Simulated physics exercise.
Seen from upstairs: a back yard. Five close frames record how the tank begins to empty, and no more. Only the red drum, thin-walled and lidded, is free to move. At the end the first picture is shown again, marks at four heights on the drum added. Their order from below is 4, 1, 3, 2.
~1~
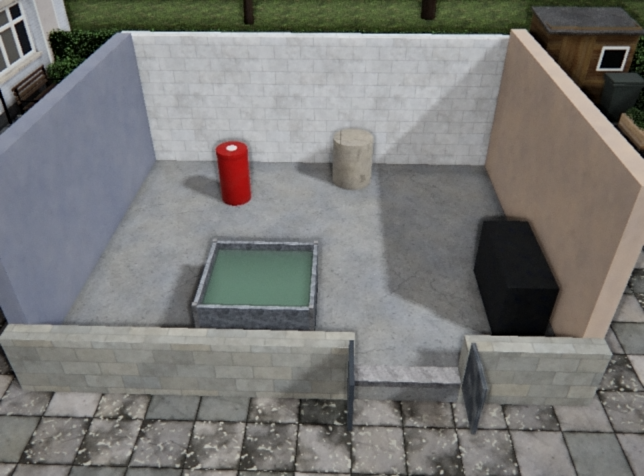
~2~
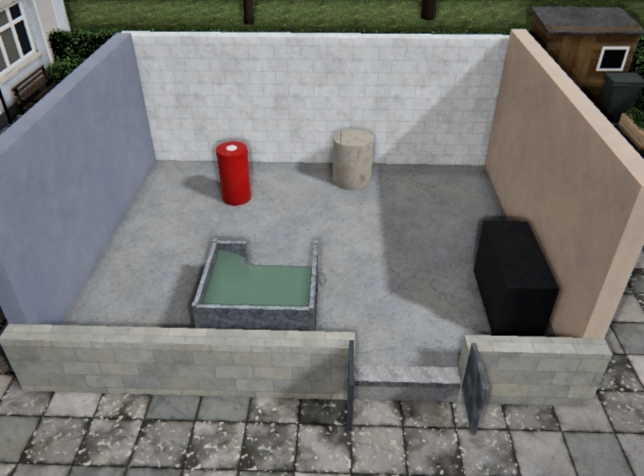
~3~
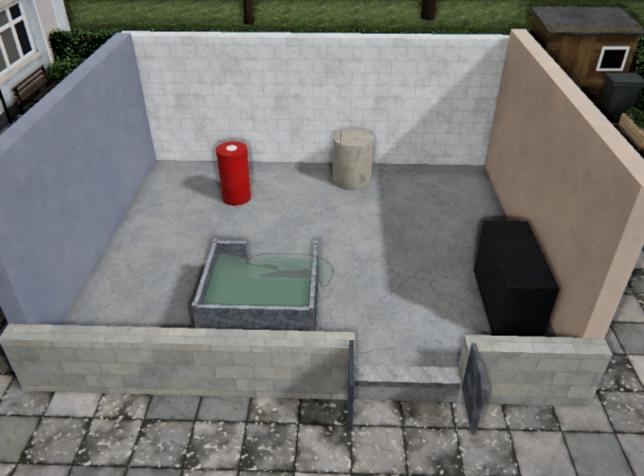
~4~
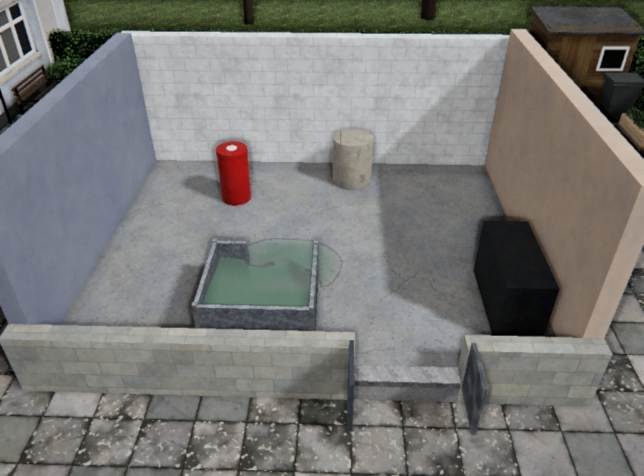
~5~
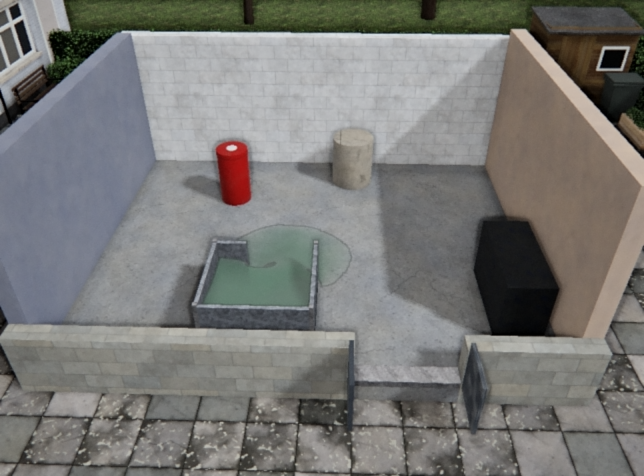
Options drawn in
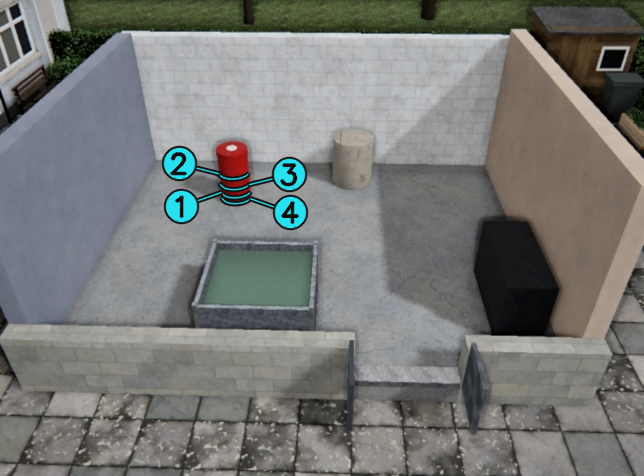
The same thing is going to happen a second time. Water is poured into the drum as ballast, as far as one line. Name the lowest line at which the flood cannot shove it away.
1 is the one.
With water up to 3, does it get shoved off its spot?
No, not at all.
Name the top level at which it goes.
4 it is.
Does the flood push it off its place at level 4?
Yes, that goes wrong.
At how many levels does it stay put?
Three.
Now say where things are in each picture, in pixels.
Lid of the red drum at (232, 148); tank full, its middle at (260, 278); open gate at (409, 337).
Water covers 1 % of the ground, mostly out of sight from here.
Water covers 3 % of the ground, mostly out of sight from here.
Water covers 5 % of the ground and is seen nearest the drum at (328, 256).
Lid of the red drum at (232, 148); water covers 7 % of the ground and is seen nearest the drum at (256, 233).
On the marked copy, 1 at (233, 197); 2 at (231, 179); 3 at (233, 189); 4 at (234, 203); from the bottom up 4, 1, 3, 2.
Choosing 1, it does not move.
Choosing 2, it does not move.
Choosing 3, it does not move.
Choosing 4, it is pushed about twice its own width away.
